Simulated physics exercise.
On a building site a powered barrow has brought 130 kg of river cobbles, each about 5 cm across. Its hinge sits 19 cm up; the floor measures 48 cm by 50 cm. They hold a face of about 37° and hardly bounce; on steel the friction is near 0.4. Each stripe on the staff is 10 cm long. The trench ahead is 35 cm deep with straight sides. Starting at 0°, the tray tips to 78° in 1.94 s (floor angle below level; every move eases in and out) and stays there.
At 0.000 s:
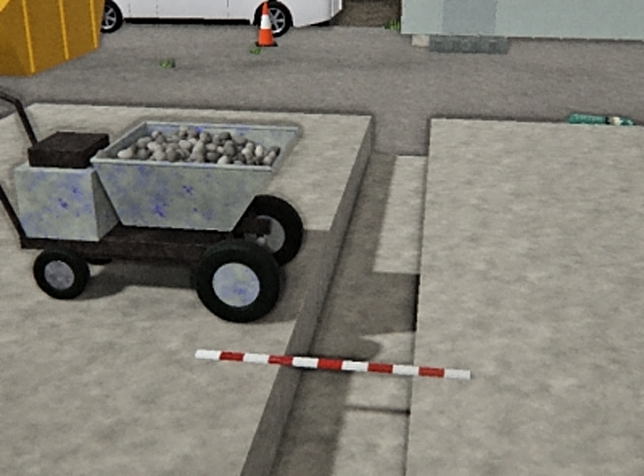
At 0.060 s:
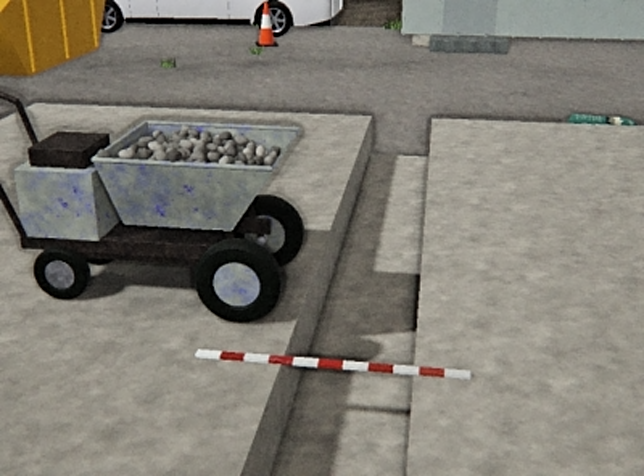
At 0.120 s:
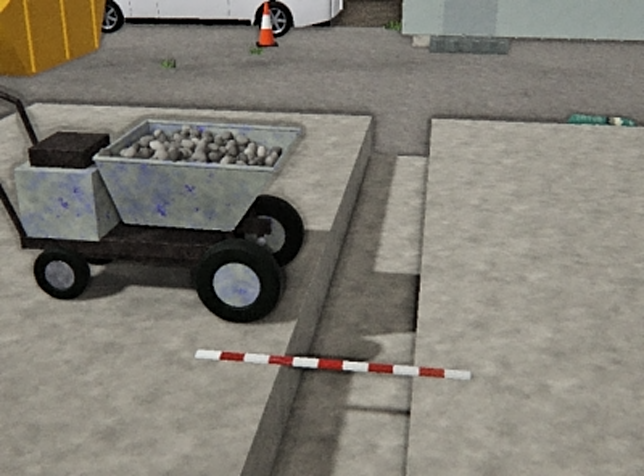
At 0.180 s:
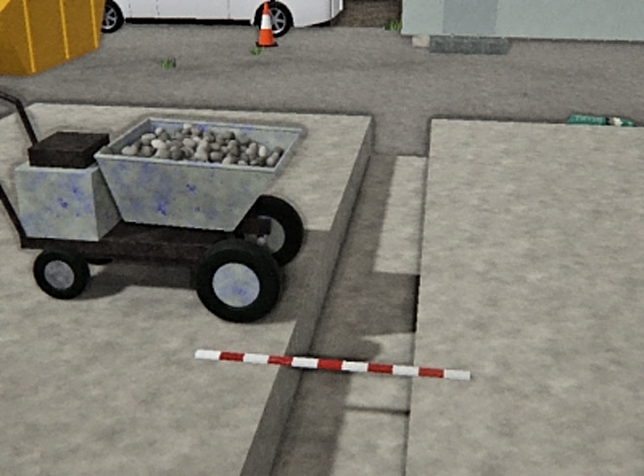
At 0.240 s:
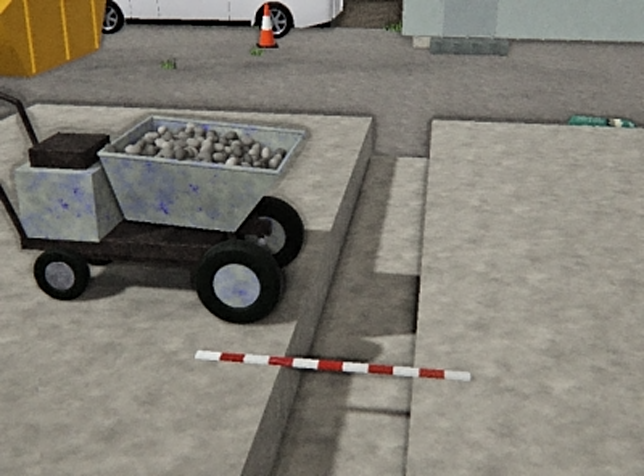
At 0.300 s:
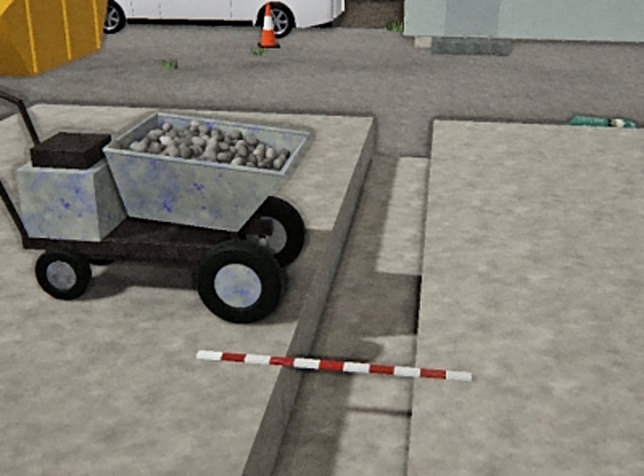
A pale grey powered barrow with blue smudges and black wheels, loaded with grey and brown rounded stones, stands at left on a concrete slab, seen from above and to one side. A straight-sided trench lies to its right, crossed by a red-and-white striped staff, with a traffic cone and white vehicle behind. The tray tilts slightly forward toward the trench, its stones shifting little, while the camera stays still.
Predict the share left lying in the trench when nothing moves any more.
Close to 80 in a hundred.
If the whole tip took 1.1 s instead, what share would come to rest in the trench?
In that case some 70 per cent.
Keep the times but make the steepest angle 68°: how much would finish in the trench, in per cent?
It would be near 75 per cent.
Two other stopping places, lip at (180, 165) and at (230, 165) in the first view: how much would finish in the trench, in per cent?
Near 100 per cent from the first place, 100 from the second.
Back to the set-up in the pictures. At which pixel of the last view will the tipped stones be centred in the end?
Near (392, 354).
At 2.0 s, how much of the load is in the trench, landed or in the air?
About 50 per cent by then.
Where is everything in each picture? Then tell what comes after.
The tray is at 0°, its lip at (272, 169); the top of the load is at (188, 141), in the first picture.
Lip at (273, 169), floor tilted 0°, highest stones at (189, 141); the stones move at 0.1 m/s on average, in the second picture.
The tray is at 1°, its lip at (274, 170); the top of the load is at (190, 141); the stones move at 0.1 m/s on average, in the third picture.
The tray is at 2°, its lip at (276, 171); the top of the load is at (192, 140); the stones move at 0.2 m/s on average, in the fourth picture.
Lip at (280, 173), floor tilted 3°, highest stones at (189, 139); the stones move at 0.2 m/s on average, in the fifth picture.
Lip at (285, 175), floor tilted 5°, highest stones at (186, 137); the stones move at 0.3 m/s on average, in the sixth picture.
After 1.5 s the floor is at 66°; 94 % in the tray, 5 % in the trench, 1 % past the trench; the foremost stones are at (417, 301).
After 2.0 s the floor is at 78°; 33 % in the tray, 49 % in the trench, 19 % past the trench; the foremost stones are at (520, 327).
After 2.4 s the floor is at 78°; 12 % in the tray, 67 % in the trench, 21 % past the trench; the foremost stones are at (563, 335).
After 4.3 s the floor is at 78°; 0 % in the tray, 80 % in the trench, 20 % past the trench; the foremost stones are at (573, 342).
